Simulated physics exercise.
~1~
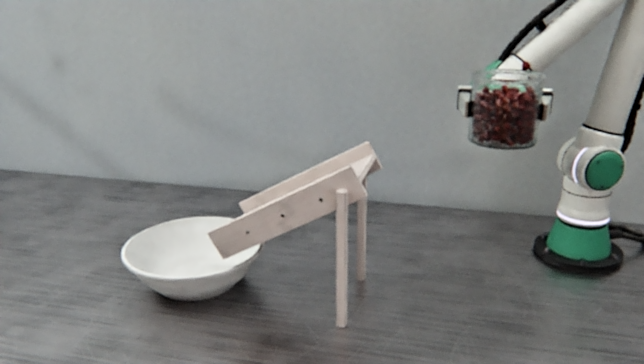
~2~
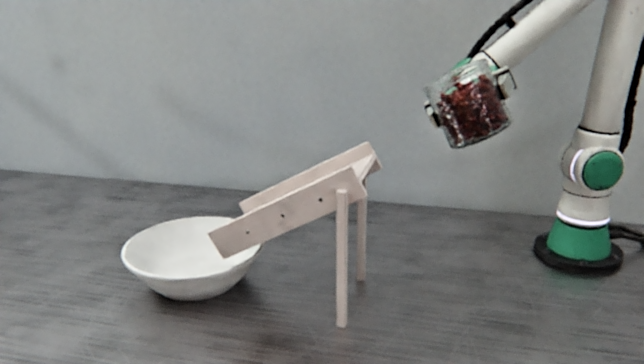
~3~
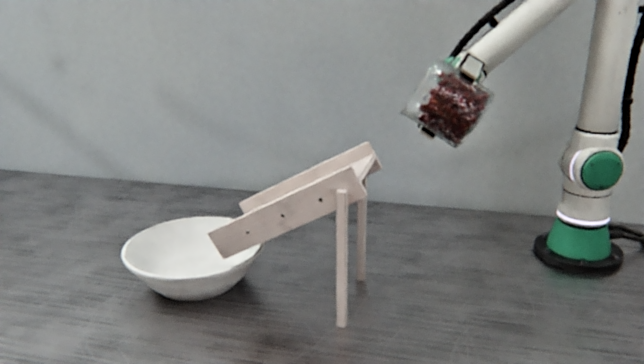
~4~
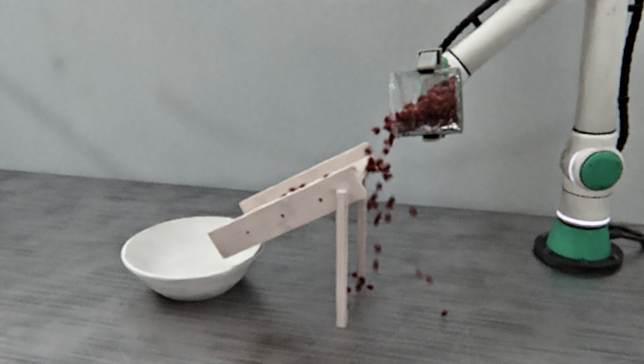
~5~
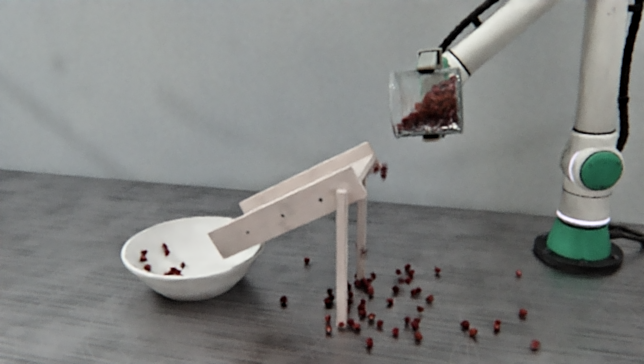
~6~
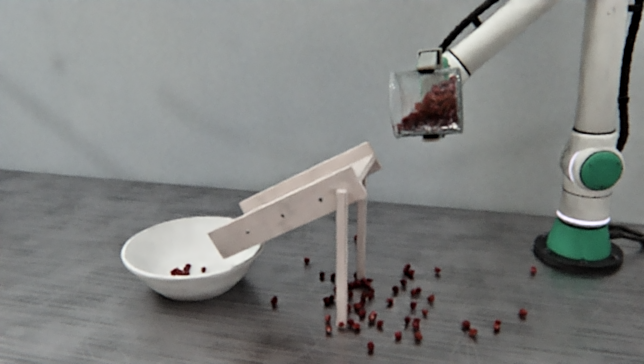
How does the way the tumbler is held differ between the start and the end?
At the start the arm holds the tumbler upright, and at the end it holds the tumbler on its side.
